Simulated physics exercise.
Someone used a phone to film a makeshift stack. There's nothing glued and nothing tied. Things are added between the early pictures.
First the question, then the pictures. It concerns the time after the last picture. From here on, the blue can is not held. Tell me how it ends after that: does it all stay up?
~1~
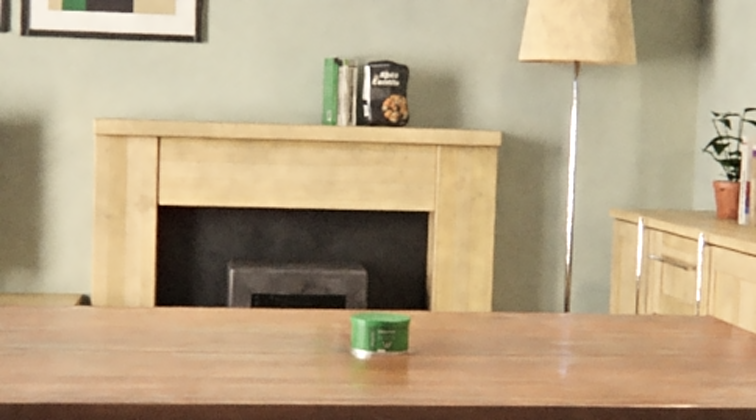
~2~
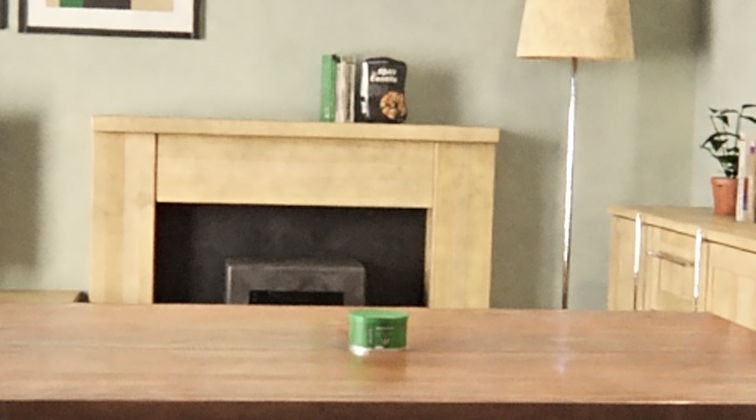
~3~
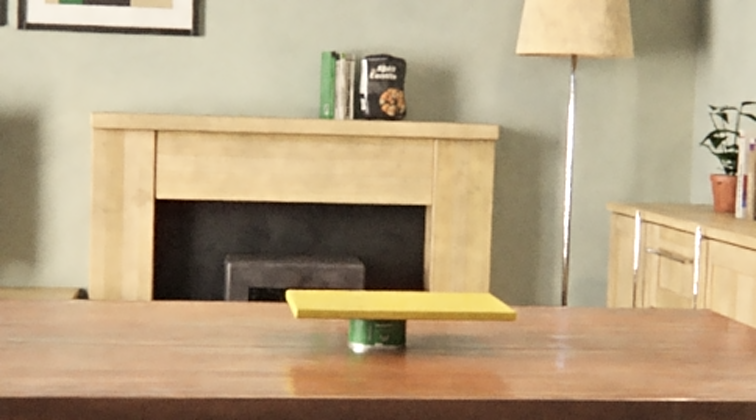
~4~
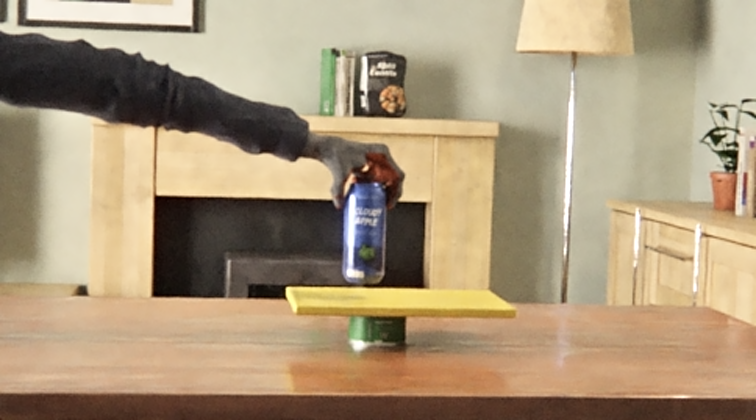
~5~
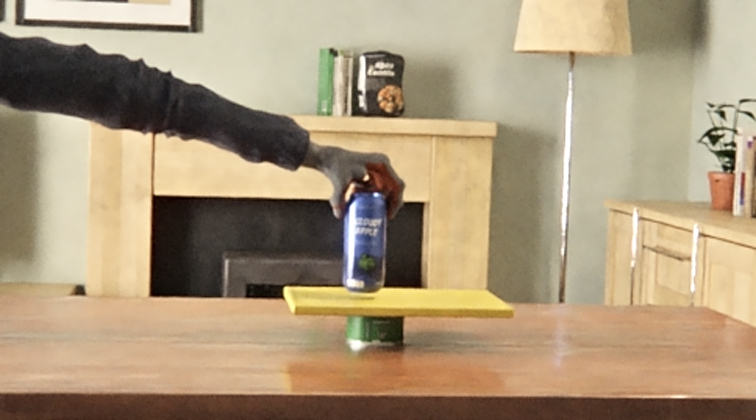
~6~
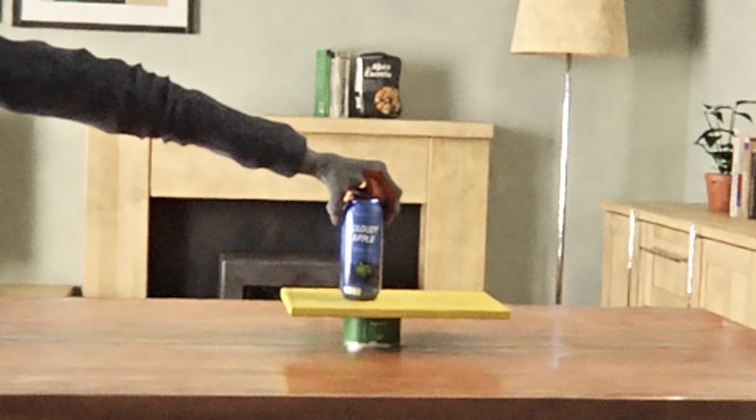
Yes. Most likely it remains standing.
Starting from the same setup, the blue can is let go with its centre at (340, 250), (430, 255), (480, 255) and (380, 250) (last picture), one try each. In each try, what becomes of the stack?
Try 1: Stands; try 2: Topples; try 3: Topples; try 4: Stands.
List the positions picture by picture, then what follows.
In the first picture, the last thing is not in view yet.
In the second picture, the last thing is not in view yet.
In the third picture, the last thing is not in view yet; yellow lid (398, 305).
The fourth picture shows still above its spot; blue can (365, 233); yellow lid (397, 302).
The fifth picture shows still above its spot; blue can (365, 243); yellow lid (395, 302).
The sixth picture shows set down, still held; blue can (362, 250); yellow lid (392, 303).
Then, 0.20 s on from there, no change.
Then, 0.50 s on from there, blue can resting near (362, 250).
In the end, all 3 unmoved. At the end, from the last picture's camera, blue can near (362, 250). The stack stays up.
